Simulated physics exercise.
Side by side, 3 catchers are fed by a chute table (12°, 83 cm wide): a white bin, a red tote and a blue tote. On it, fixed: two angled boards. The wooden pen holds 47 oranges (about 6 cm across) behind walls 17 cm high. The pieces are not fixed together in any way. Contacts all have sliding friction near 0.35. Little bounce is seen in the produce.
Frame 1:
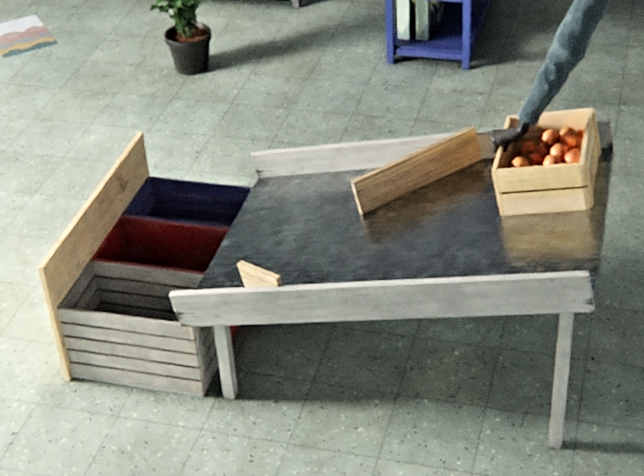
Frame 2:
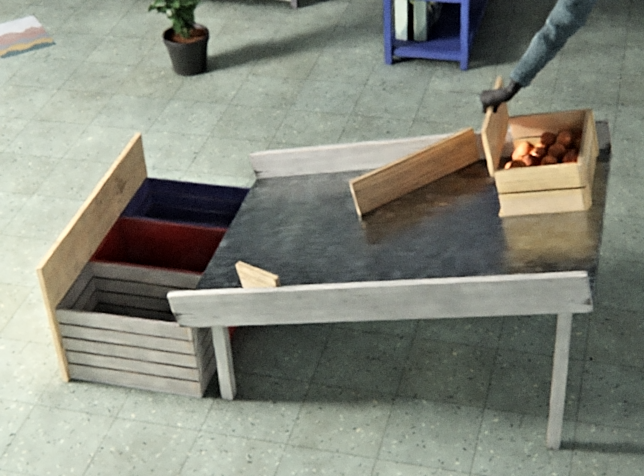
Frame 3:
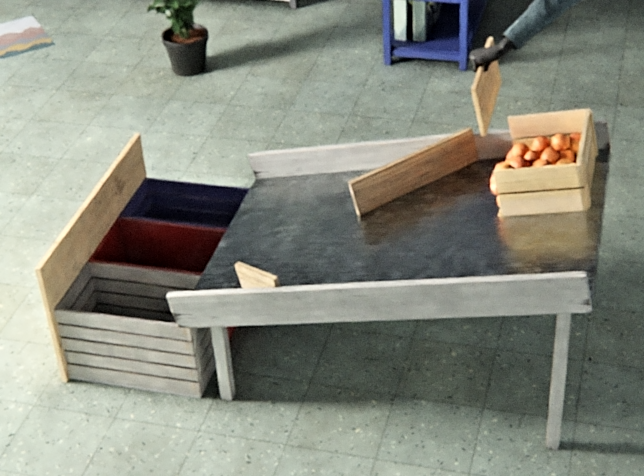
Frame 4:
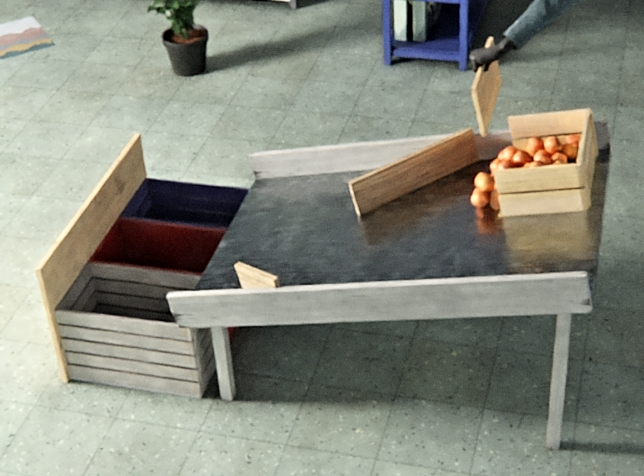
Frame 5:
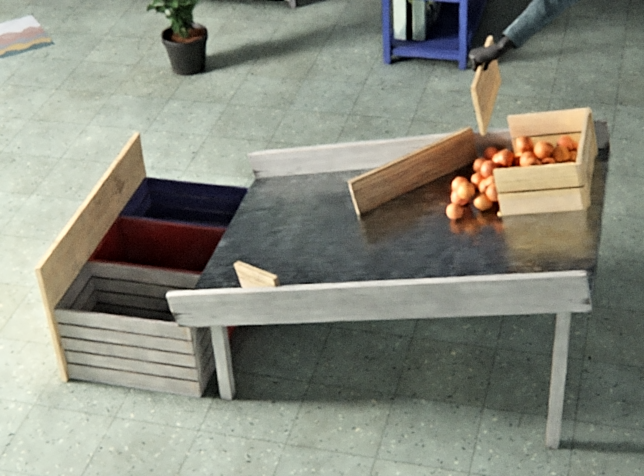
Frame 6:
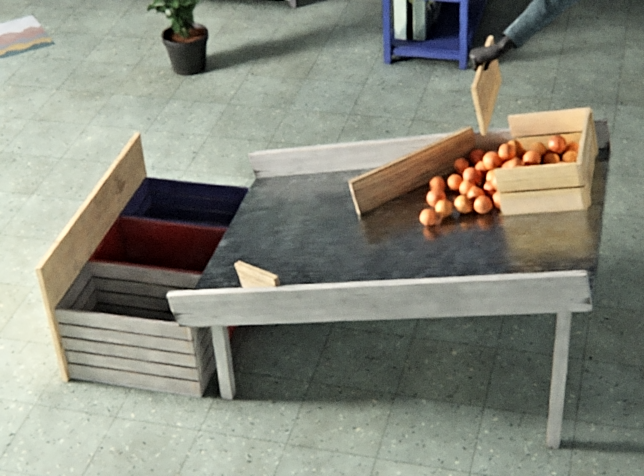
Oranges rolling out of a wooden pen and spreading leftward across a dark chute table after a gloved hand lifts away its side panel.
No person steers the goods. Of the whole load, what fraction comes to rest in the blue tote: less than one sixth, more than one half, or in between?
That spot is left holding below a sixth of the load.
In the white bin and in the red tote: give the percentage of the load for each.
65 and 35 %.
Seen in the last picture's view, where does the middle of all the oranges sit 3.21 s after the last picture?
Centre: Approx. (126, 335).
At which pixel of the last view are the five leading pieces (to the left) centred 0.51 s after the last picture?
The leading five average out near (311, 233).
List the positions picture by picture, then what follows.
In the first picture (we follow the rim corner now nearest the camera), wooden pen at (579, 164); blue tote at (242, 229); nothing out yet.
In the second picture, wooden pen at (577, 164).
In the third picture, wooden pen at (576, 164).
In the fourth picture, wooden pen at (576, 165); 8 out, the lowest orange at (482, 195).
In the fifth picture, wooden pen at (576, 164); 14 out, the lowest orange at (461, 185).
In the sixth picture, wooden pen at (576, 163); blue tote at (240, 229); 18 out, the lowest orange at (438, 185).
Then, 0.51 s after the last picture, 9 still in the wooden pen and 38 on the slope.
Then, 1.16 s after the last picture, 4 in the white bin, 3 in the red tote, 38 on the slope and 2 in the air.
Then, 2.05 s after the last picture, 22 in the white bin, 9 in the red tote, 14 on the slope and 2 in the air.
Outcome (3.21 s after the last picture), 30 in the white bin and 17 in the red tote. Asked share, 0 of 47, 0 per cent.
